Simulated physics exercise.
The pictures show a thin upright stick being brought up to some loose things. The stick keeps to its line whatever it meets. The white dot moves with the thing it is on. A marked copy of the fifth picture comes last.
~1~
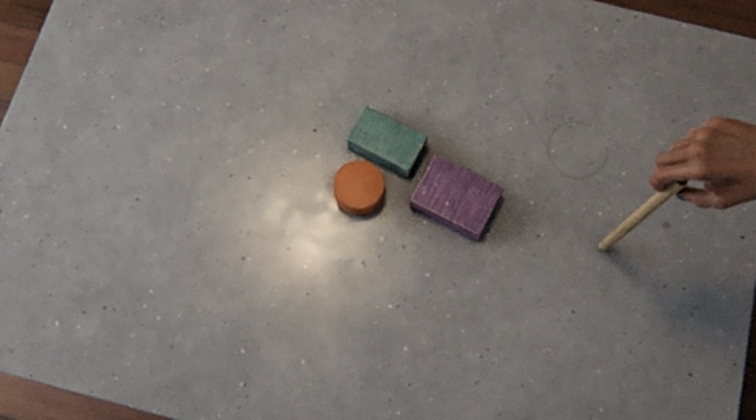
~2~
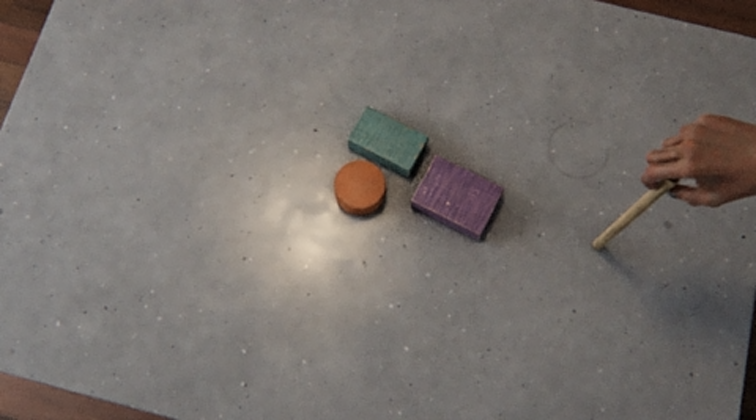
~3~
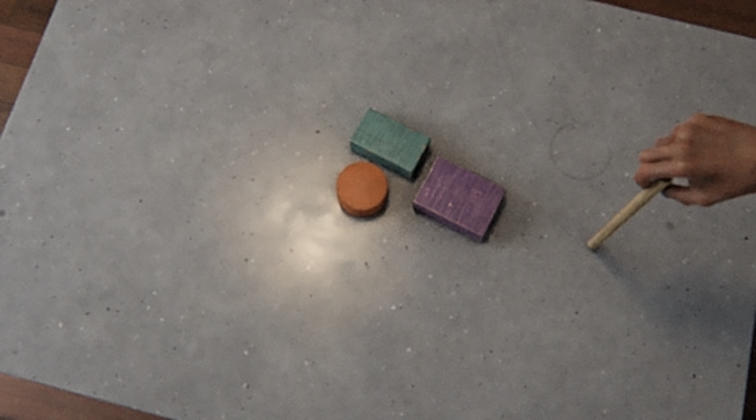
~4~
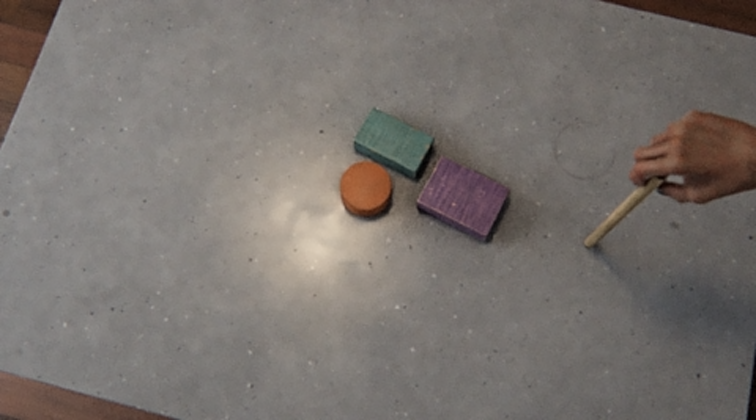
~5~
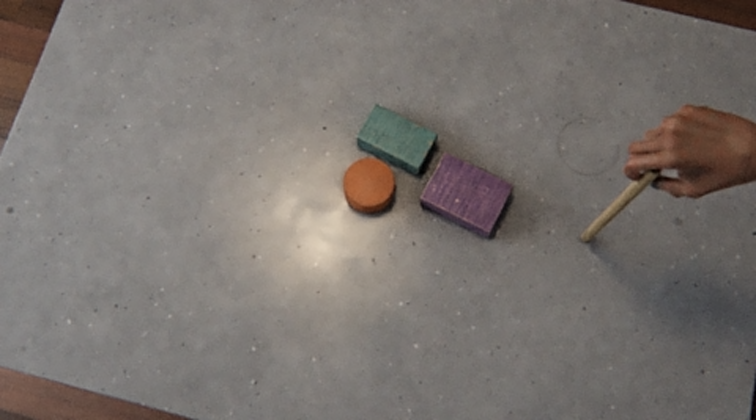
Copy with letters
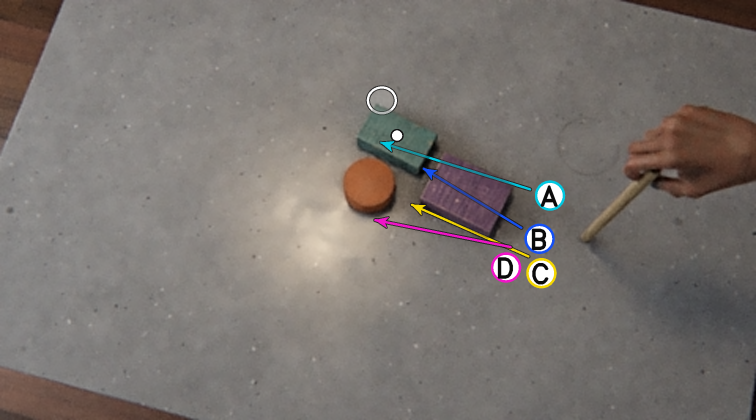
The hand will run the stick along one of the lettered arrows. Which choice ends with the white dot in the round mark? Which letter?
C.
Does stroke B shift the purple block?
On that stroke, yes.
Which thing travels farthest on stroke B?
The purple block.
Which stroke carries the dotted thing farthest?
That is B.
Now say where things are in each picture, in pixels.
The first picture shows purple block (456, 197); turquoise block (387, 142); orange tin (359, 188).
The second picture shows orange tin (360, 188); purple block (457, 197).
The third picture shows turquoise block (390, 143); orange tin (362, 189).
The fourth picture shows purple block (463, 198); turquoise block (394, 143).
The fifth picture shows orange tin (369, 185); purple block (466, 195); turquoise block (397, 140).
On the marked copy, A from (530, 189) to (381, 143); B from (522, 228) to (423, 168); C from (529, 257) to (412, 205); D from (511, 247) to (375, 220); the ring at (382, 100); the white dot at (397, 136).
With C. Early on, foot of the stick (486, 238); turquoise block (397, 140); purple block (463, 191).
Further on, foot of the stick (444, 219); turquoise block (384, 117); purple block (446, 169).
At the end, foot of the stick (412, 205); turquoise block (383, 108); purple block (436, 162); the dot on the turquoise block is in the ring.
As for the rest, A leaves the dotted thing at (347, 119); B leaves the dotted thing at (332, 98); D leaves the dotted thing at (397, 140).
